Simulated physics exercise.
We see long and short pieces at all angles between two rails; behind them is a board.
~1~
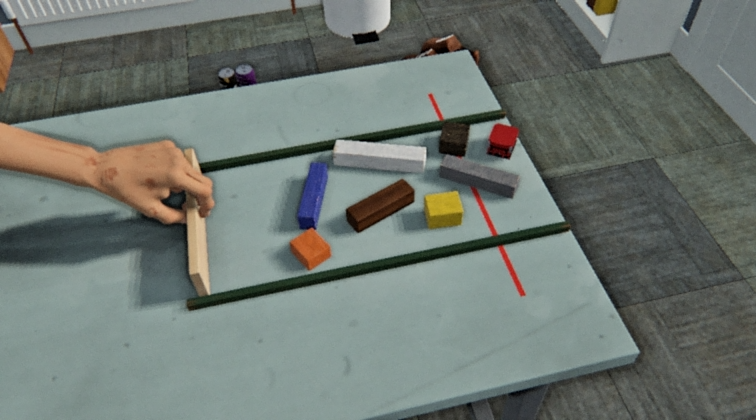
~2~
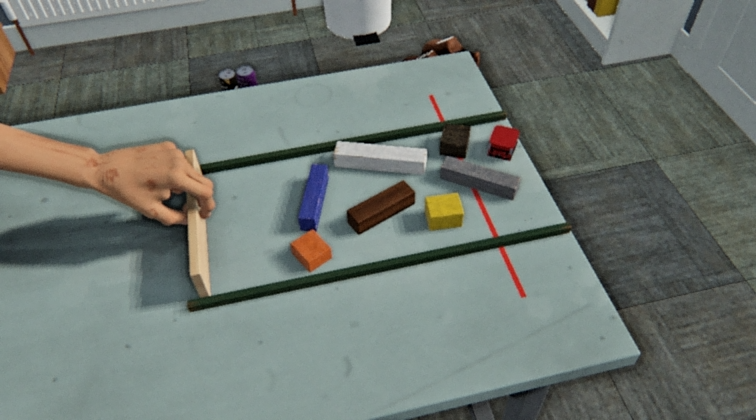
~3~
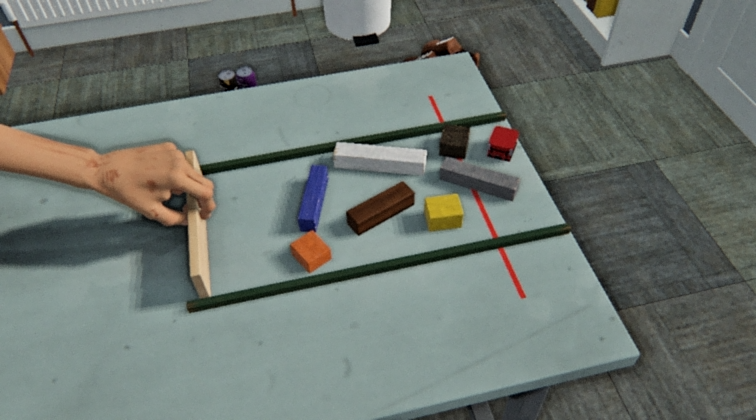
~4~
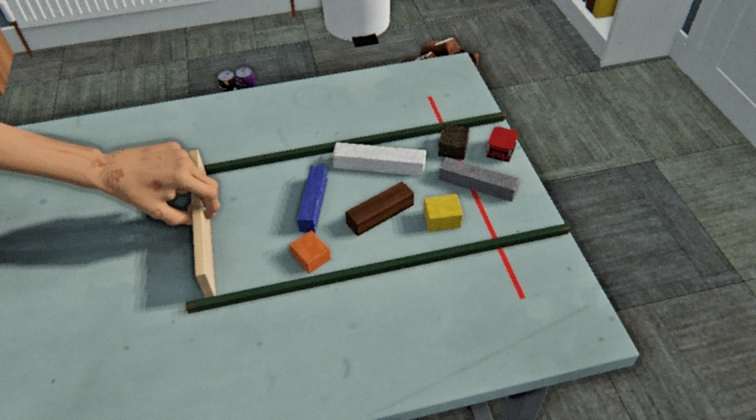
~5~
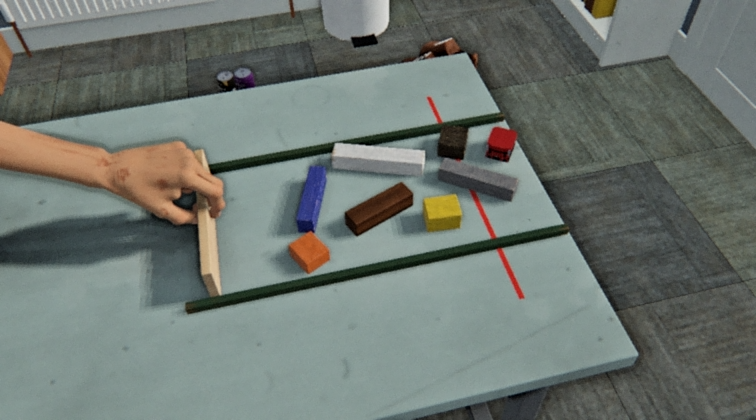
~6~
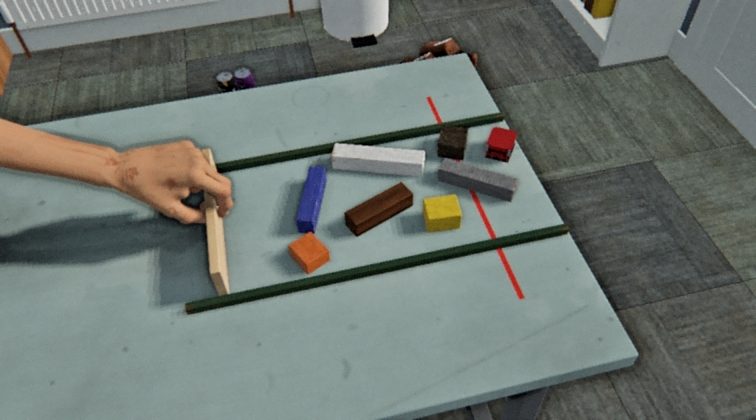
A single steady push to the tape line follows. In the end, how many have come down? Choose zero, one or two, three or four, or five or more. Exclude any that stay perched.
By the end, one or two have come down.
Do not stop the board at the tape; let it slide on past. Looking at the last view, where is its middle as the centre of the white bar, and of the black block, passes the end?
Approx. (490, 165) / approx. (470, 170) for the other.
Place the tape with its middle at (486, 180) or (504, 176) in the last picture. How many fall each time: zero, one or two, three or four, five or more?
First place: Either three or four; second place: More than four.
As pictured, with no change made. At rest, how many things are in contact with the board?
3 end up touching it.
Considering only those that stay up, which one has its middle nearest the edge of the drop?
The black block is the one you want.
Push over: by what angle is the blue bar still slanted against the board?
I'd say it's about 0° out of line.
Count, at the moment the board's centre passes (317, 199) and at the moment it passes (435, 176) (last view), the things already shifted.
The number moved is 2 and then 8.
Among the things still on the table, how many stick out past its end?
Counting them gives 3.
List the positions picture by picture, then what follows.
In the first frame, red case (503, 142); grey bar (479, 177); black block (454, 139); board (196, 219); tape (470, 180).
In the second frame, grey bar (480, 178); blue bar (314, 197).
In the third frame, black block (455, 141); white bar (380, 159).
In the fourth frame, red case (502, 145); yellow block (443, 213).
In the fifth frame, grey bar (478, 179); board (206, 220).
In the sixth frame, red case (501, 145); grey bar (477, 180); black block (453, 142); board (215, 219); tape (468, 183).
Early on, none off yet; red case at rest near (501, 145); grey bar at rest near (477, 180); black block at rest near (453, 142).
A while later, none off yet; red case at rest near (501, 145); grey bar moving near (484, 181); black block at rest near (453, 142).
Further along, none off yet; red case travelled a little near (509, 138); grey bar travelled about its own width near (536, 183); black block travelled about its own width near (481, 133).
Finally, the number that fall off is one or two; lost, grey bar and red case.
